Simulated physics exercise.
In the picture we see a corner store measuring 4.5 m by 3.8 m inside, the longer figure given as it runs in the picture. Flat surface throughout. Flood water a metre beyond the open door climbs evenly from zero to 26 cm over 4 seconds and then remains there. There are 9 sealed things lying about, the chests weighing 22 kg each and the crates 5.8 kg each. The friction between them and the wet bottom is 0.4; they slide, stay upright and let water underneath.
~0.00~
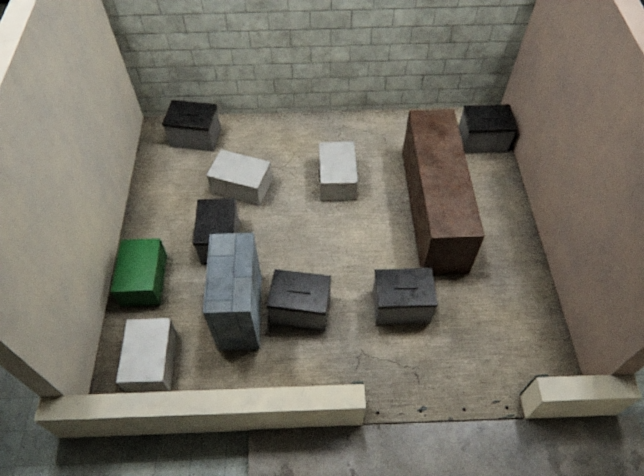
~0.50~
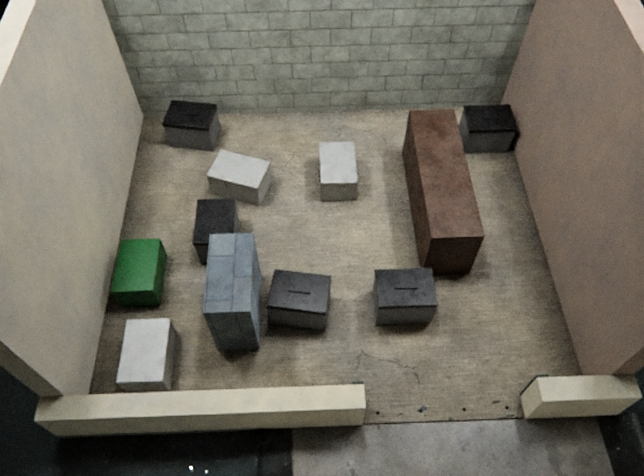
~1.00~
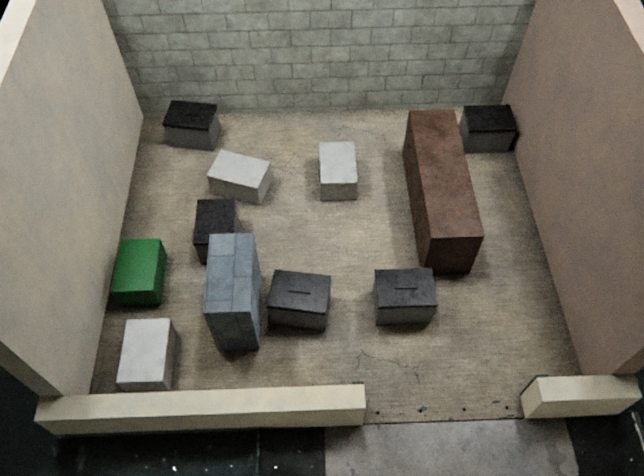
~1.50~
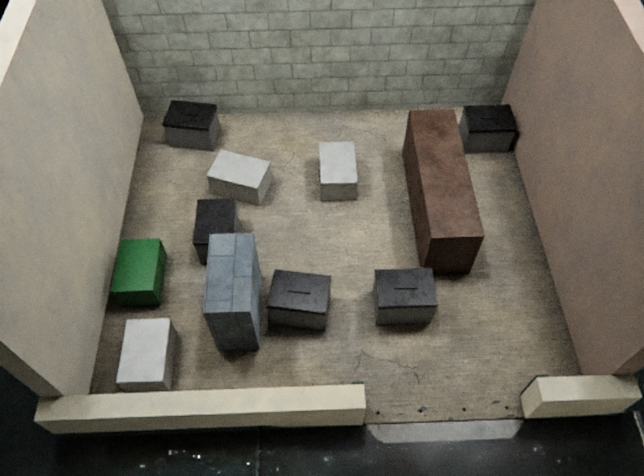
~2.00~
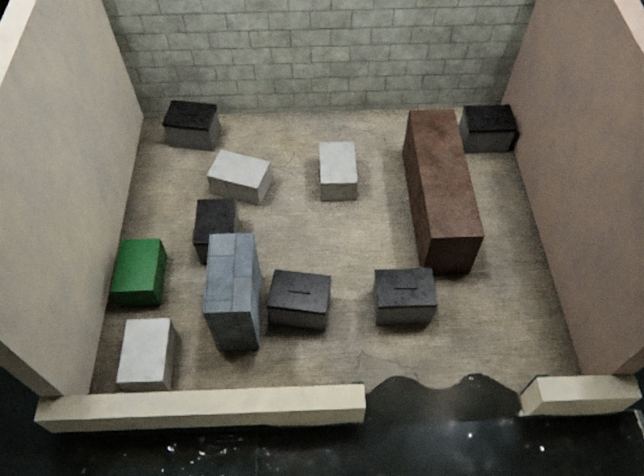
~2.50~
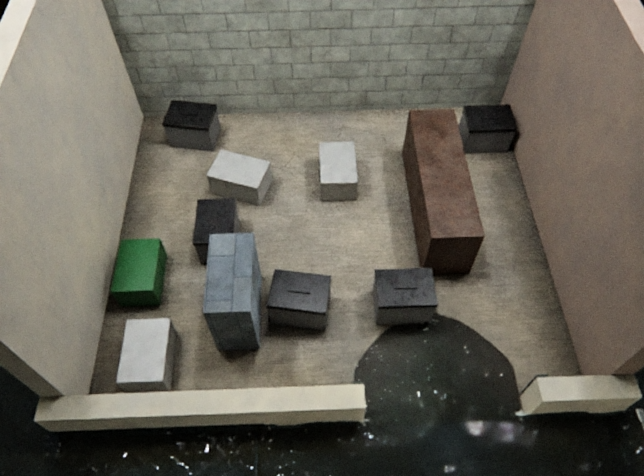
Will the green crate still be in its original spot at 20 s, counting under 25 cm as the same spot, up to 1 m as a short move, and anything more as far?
No, a short move.
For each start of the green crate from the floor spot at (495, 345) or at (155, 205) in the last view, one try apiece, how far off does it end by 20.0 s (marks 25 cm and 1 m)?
The first start leaves it slightly displaced, the second leaves it well away.
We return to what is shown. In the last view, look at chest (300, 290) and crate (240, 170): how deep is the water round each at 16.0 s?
I'd put it at 14 cm and 21 cm respectively.
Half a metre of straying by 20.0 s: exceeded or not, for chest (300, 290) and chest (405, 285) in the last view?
First smaller, then greater.
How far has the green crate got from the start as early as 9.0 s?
Close to 30 cm.
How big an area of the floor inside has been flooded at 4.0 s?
At that time the wet patch spans about 4.5 m2.
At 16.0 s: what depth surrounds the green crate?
18 cm or so.
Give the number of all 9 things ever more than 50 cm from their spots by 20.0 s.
I count 7.
After 4.0 s the green crate is near (136, 264), 0.0 m from its start, aground; 0 afloat.
After 9.0 s the green crate is near (137, 288), 0.3 m from its start, afloat; 7 afloat.
After 16.0 s the green crate is near (165, 299), 0.6 m from its start, afloat; 9 afloat.
After 20.0 s the green crate is near (164, 297), 0.6 m from its start, afloat; 9 afloat.
